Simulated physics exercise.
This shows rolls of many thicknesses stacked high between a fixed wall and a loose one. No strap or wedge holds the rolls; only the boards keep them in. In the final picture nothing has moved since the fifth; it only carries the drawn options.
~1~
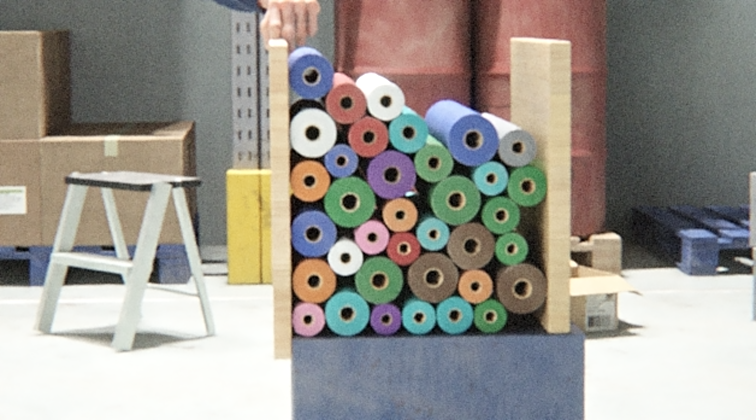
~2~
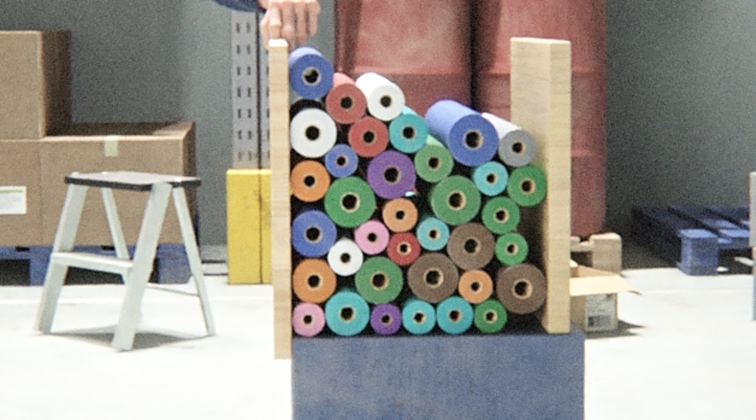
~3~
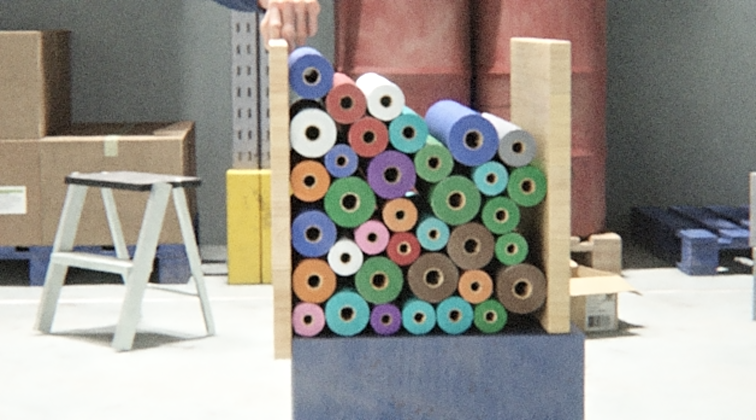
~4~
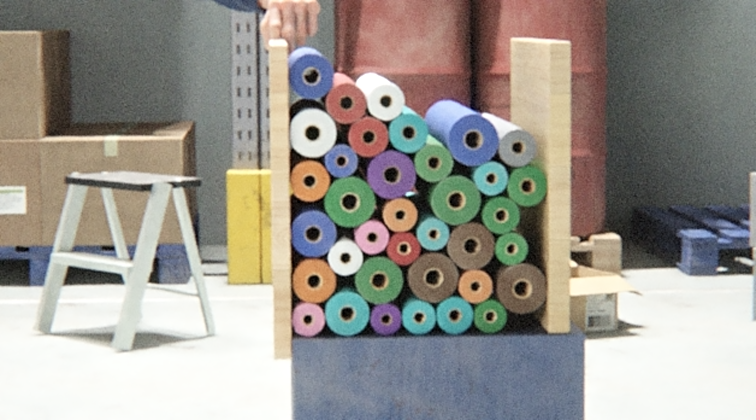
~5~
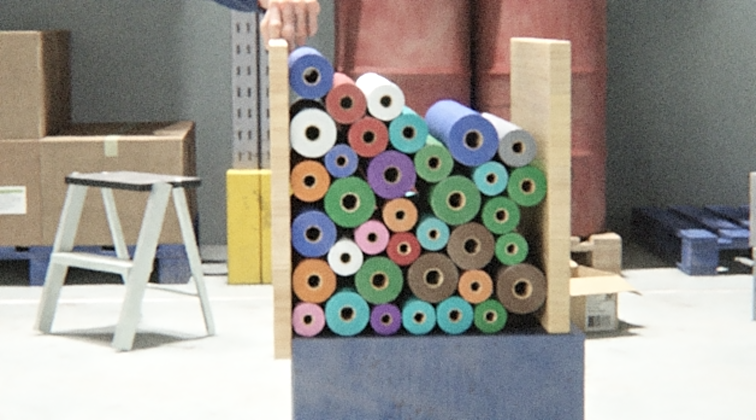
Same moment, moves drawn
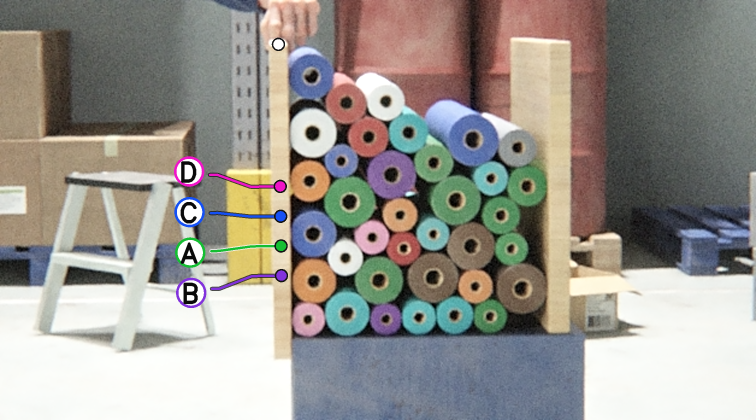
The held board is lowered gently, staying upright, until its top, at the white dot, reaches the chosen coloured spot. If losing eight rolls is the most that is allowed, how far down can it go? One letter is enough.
At most to A.
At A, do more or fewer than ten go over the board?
It loses fewer than ten.
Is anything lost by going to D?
Yes, at D.
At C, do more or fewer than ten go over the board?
At C, fewer than ten.
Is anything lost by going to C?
At C: Yes.
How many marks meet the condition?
Three of them.
On the marked copy, A at (281, 246); B at (281, 275); C at (281, 216); D at (280, 186); the white dot at (278, 44).
Following A. Soon after the start, top of the board (289, 134).
Later, top of the board (290, 234).
In the end, top of the board (291, 245), seven out over the board.
As for the rest, B more than eight out over the board; C three out over the board; D one out over the board.
